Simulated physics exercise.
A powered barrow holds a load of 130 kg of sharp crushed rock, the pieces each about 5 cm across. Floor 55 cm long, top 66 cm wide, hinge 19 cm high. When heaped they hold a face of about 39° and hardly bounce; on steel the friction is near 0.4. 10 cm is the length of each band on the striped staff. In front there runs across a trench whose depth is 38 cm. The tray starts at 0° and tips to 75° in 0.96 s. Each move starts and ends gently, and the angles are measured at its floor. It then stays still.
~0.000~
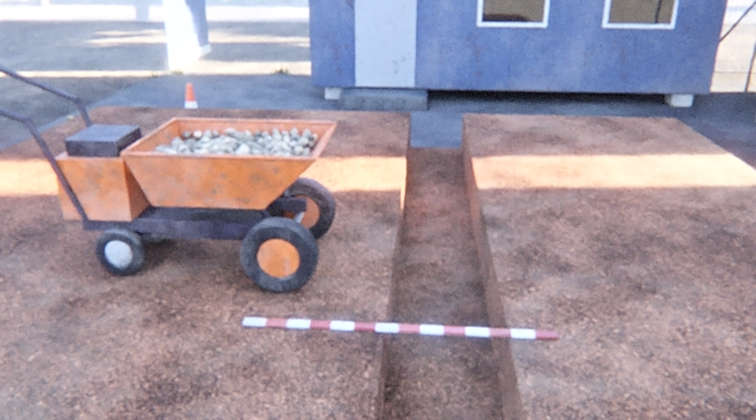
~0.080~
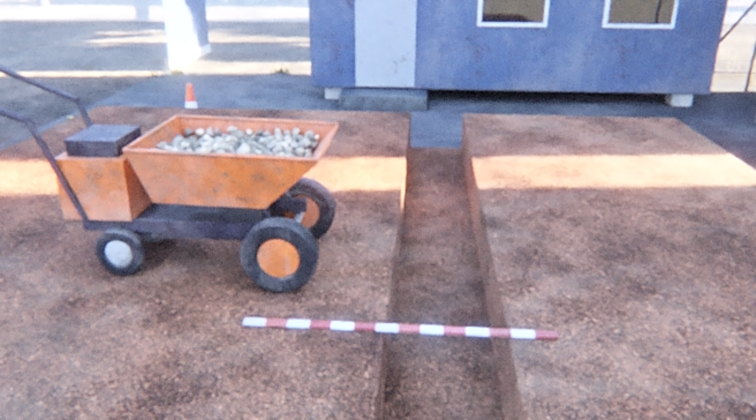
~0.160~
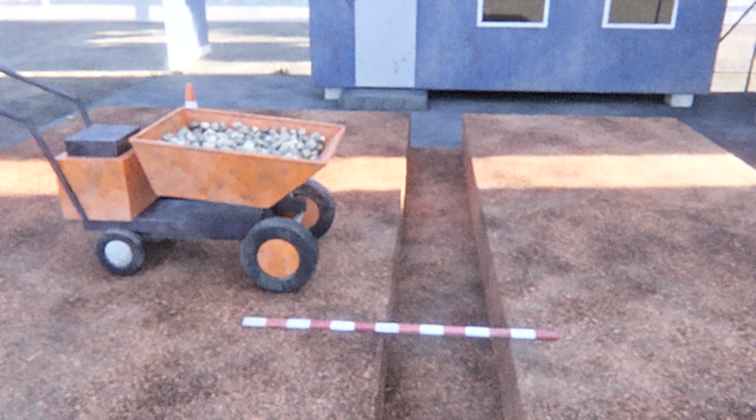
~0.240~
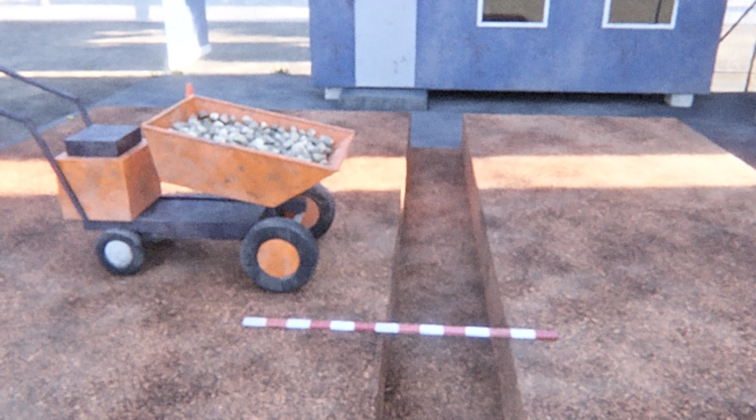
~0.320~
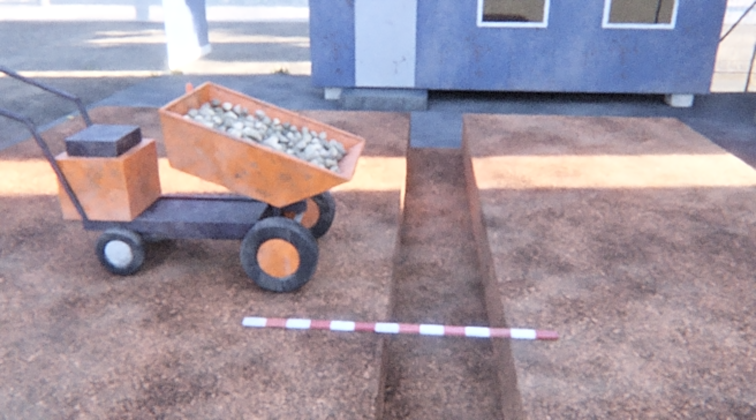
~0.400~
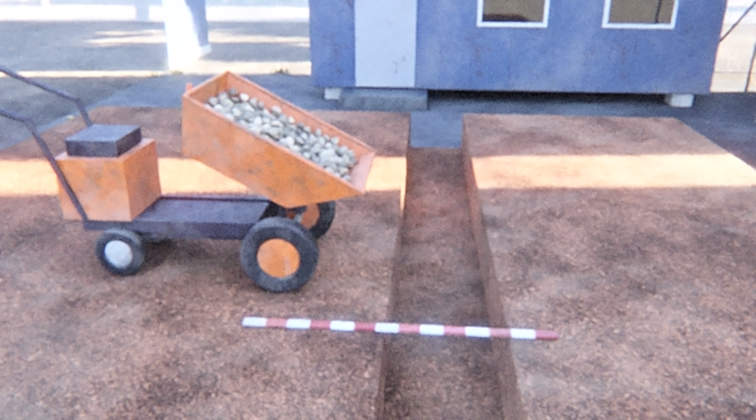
A blue building with white-framed windows stands at the back of a brown, gritty yard crossed by sunlight, seen from slightly above. An orange powered barrow with dark wheels and a tray of pale grey stones sits at left, beside a trench with a red-and-white pole laid across. The tray slowly tilts, its rear rising and its front dipping rightward, while the camera stays still.
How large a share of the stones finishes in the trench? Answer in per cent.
A share of about 100 per cent.
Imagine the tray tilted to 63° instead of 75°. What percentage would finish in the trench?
With that change, near 90 per cent.
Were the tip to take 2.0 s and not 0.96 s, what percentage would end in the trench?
Trench share: Approx. 100%.
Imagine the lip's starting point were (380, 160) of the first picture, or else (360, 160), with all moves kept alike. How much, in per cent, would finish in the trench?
From the first place around 80 per cent, from the other around 95.
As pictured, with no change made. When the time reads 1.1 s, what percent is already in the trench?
Around 45 per cent of it.
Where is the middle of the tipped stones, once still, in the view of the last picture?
The stones end up centred near (451, 318).
After 0.7 s the floor is at 63°; 100 % in the tray; the foremost stones are at (392, 226).
After 1.1 s the floor is at 75°; 55 % in the tray, 45 % in the trench; the foremost stones are at (472, 341).
After 1.4 s the floor is at 75°; 9 % in the tray, 91 % in the trench; the foremost stones are at (488, 315).
After 3.4 s the floor is at 75°; 0 % in the tray, 100 % in the trench; the foremost stones are at (491, 327).
